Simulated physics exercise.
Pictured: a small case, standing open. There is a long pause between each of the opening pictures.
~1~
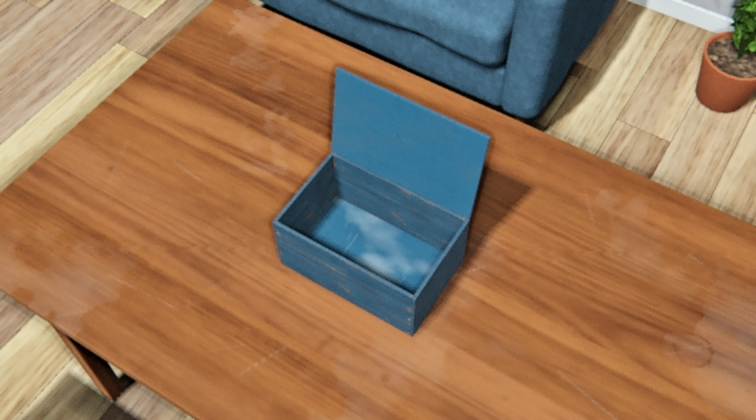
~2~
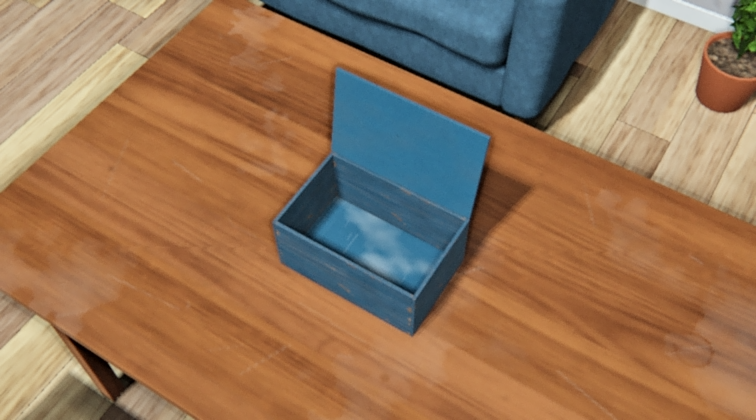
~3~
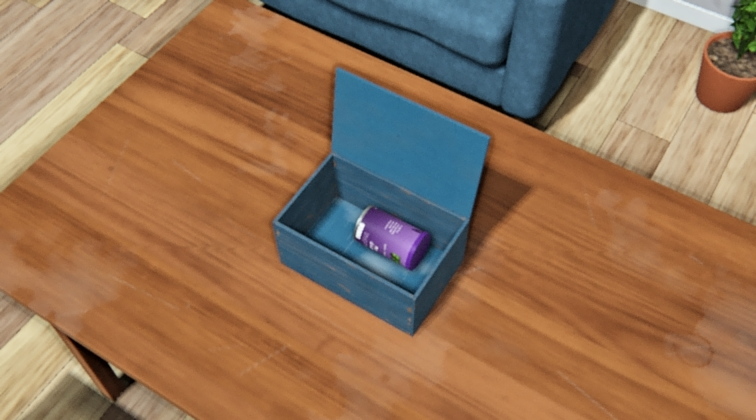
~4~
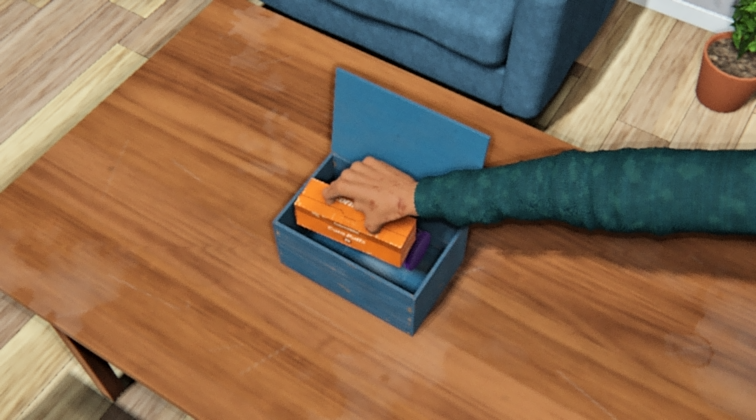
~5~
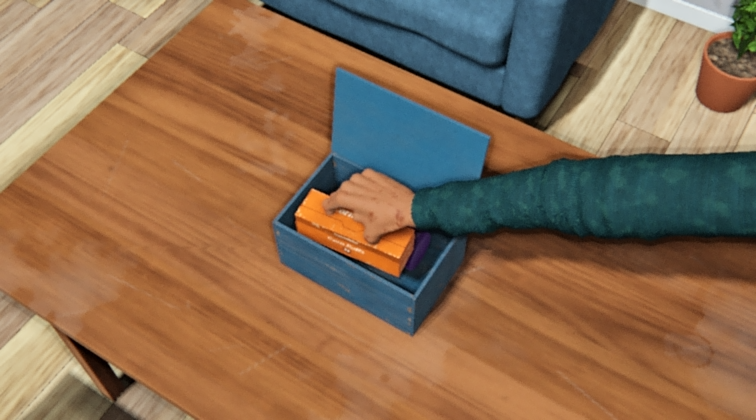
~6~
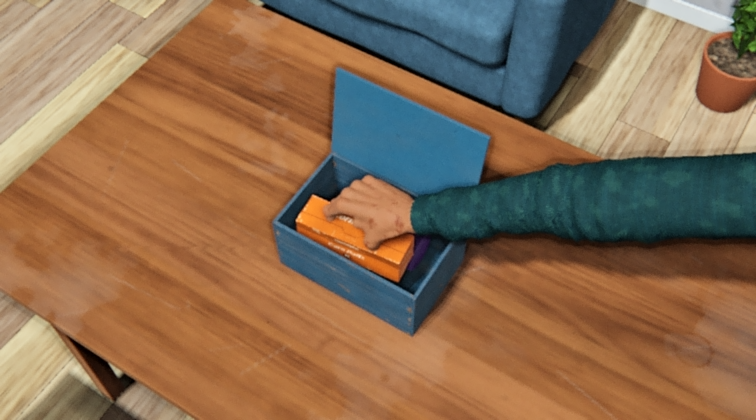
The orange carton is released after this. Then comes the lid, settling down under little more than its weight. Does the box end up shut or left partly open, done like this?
It ends up shut.
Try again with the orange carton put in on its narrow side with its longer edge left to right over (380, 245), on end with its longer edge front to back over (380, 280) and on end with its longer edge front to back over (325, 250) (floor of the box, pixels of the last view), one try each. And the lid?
So: First shut tight, second open, third open.
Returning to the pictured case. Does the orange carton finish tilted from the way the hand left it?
Observation: It keeps the set orientation.
Then, 1.20 s after the last picture, lid starting down; orange carton slid a little near (356, 266).
Then, 1.70 s after the last picture, lid 45° above the rim; orange carton slid a little near (356, 266).
Then, 2.00 s after the last picture, lid shut; orange carton slid a little near (356, 266).
At rest, lid shut; moved from the start, orange carton; purple tin in place. Seen from the same camera at the end, orange carton near (356, 266).
